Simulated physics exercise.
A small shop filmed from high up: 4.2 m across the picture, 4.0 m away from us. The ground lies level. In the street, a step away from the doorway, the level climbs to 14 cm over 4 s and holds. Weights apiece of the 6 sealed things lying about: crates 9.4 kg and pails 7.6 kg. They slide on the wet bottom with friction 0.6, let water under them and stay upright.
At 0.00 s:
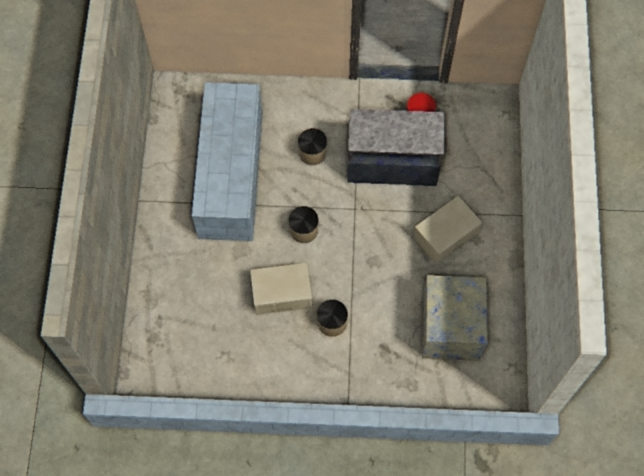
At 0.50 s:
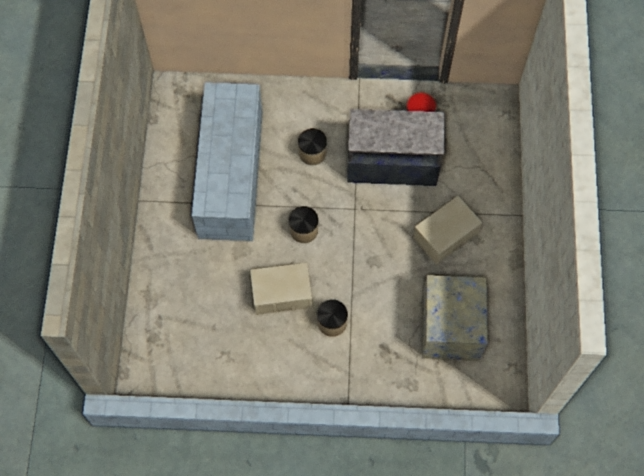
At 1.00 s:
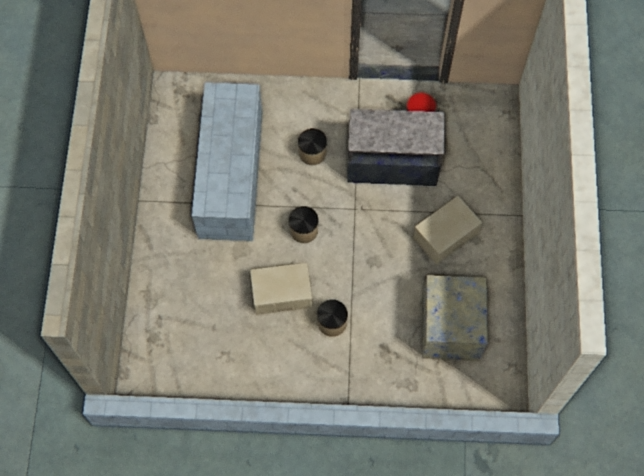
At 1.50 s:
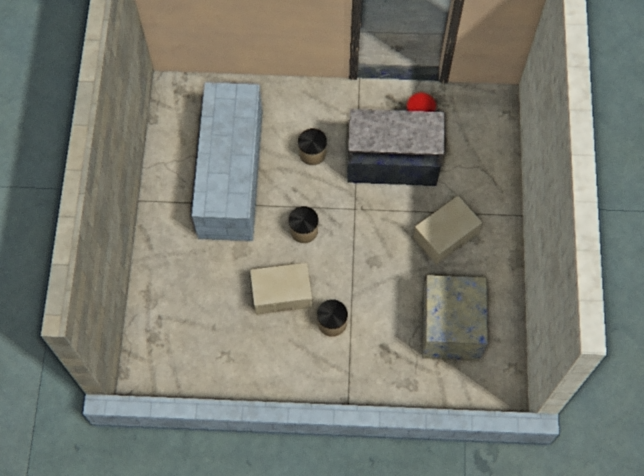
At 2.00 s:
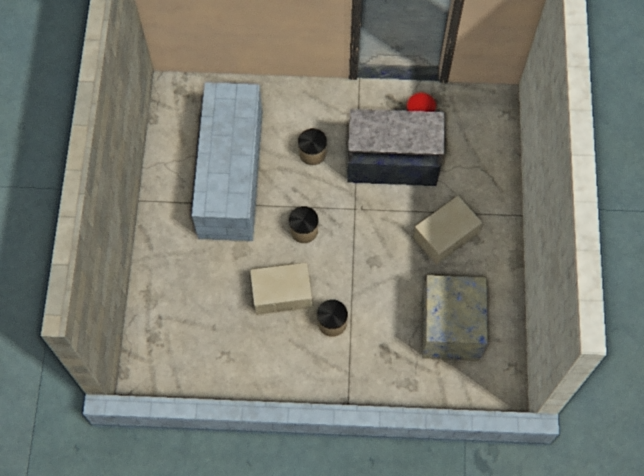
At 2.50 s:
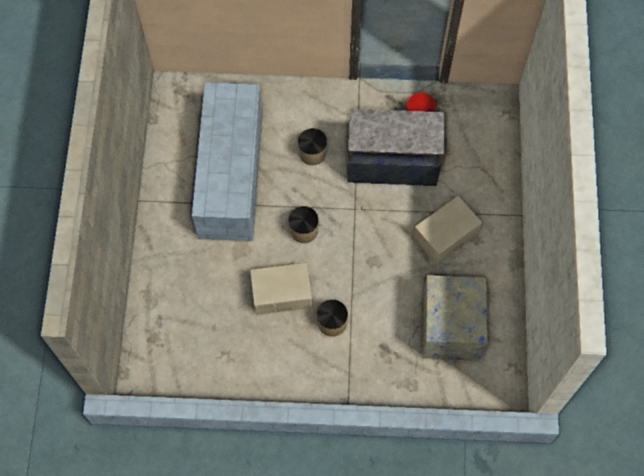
A small open-topped shop with pale walls and a stained tan floor is seen from high above, its doorway at the back. A long blue-grey block stands left, three dark-topped pails run down the middle, and a grey-topped counter with a red object behind it, pale boxes and a blue-flecked block fill the rest. Nothing inside shifts and the camera stays still, while the ground outside turns bluer, then the doorway does slightly.
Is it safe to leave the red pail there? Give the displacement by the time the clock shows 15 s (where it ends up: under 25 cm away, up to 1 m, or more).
Red pail moves a short way.
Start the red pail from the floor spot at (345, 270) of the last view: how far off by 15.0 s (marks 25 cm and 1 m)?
It holds its place.
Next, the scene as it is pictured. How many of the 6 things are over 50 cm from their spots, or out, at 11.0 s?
1 of them.
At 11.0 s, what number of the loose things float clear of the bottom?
0 of them.
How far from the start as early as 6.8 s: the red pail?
Roughly 60 cm by then.
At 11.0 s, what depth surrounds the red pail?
About 6 cm.
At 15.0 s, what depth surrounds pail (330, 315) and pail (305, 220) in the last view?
About 4 and 4 cm.
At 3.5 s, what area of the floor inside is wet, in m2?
Roughly 1.0 m2.
After 3.5 s the red pail is near (422, 105), 0.0 m from its start, aground; 0 afloat.
After 6.8 s the red pail is near (482, 123), 0.7 m from its start, aground; 0 afloat.
After 11.0 s the red pail is near (482, 123), 0.7 m from its start, aground; 0 afloat.
After 15.0 s the red pail is near (482, 123), 0.7 m from its start, aground; 2 afloat.
